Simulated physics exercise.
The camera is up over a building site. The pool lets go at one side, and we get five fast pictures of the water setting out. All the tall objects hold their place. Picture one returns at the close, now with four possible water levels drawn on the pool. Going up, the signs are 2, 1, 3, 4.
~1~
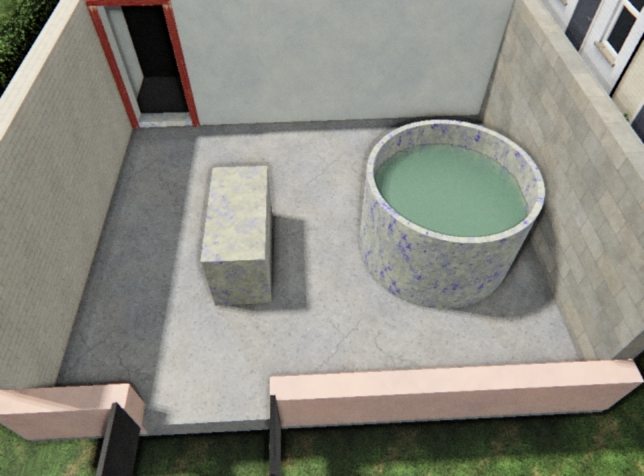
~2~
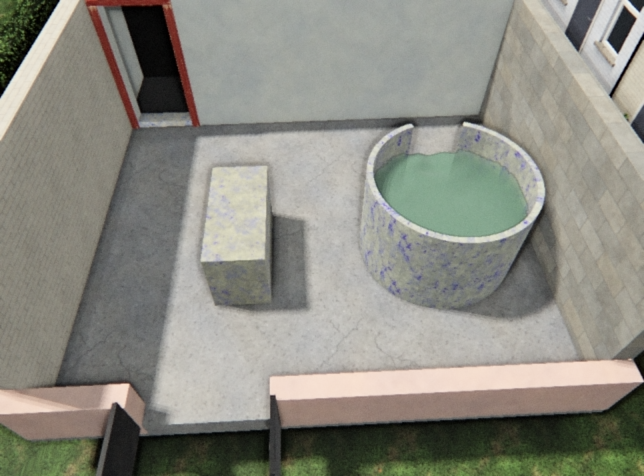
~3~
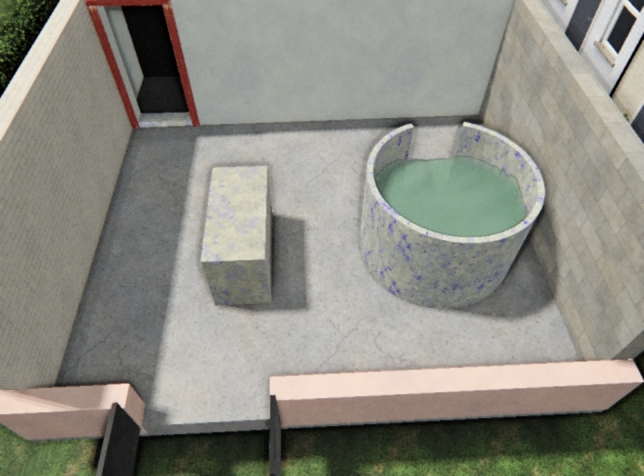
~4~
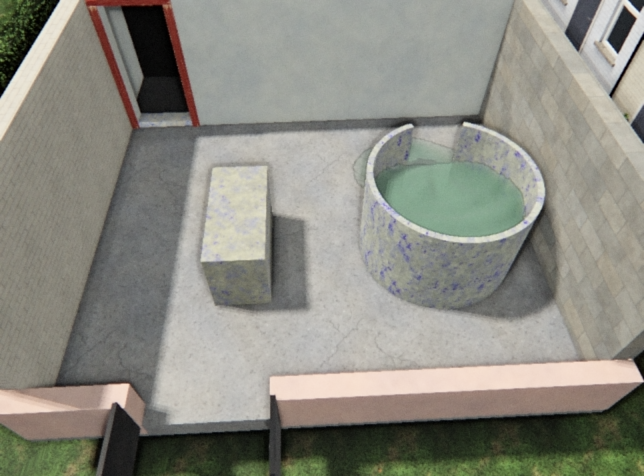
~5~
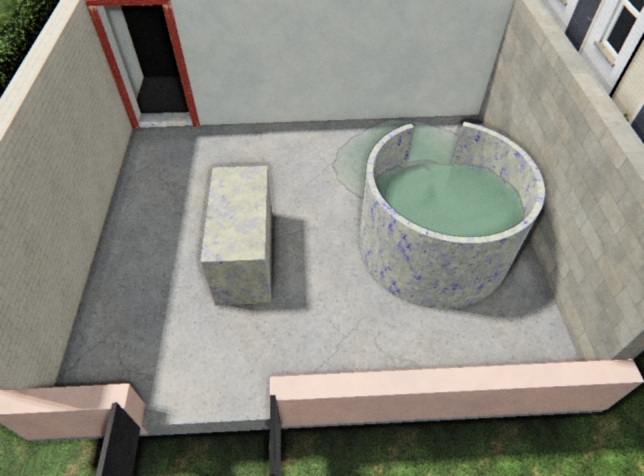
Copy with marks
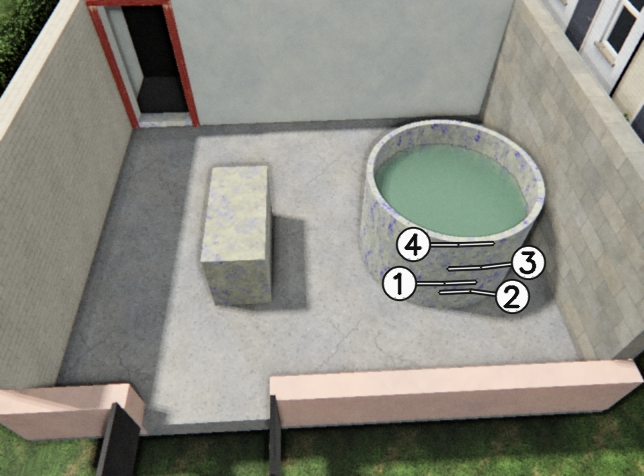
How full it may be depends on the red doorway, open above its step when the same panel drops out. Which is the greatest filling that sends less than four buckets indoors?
It is 1.
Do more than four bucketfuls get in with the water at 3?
Yes, it does.
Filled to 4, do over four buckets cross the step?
Yes, it does.
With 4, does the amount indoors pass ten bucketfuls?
Yes, it does.
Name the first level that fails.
Level 3.
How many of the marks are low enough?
Two of the four.
In white, 1 at (459, 282); 2 at (455, 291); 3 at (465, 268); 4 at (475, 244); from the bottom up 2, 1, 3, 4.
With 1, a bucket or two gets in.
With 2, nothing gets over.
With 3, about 8 bucketfuls get in.
With 4, dozens of bucketfuls pour in.
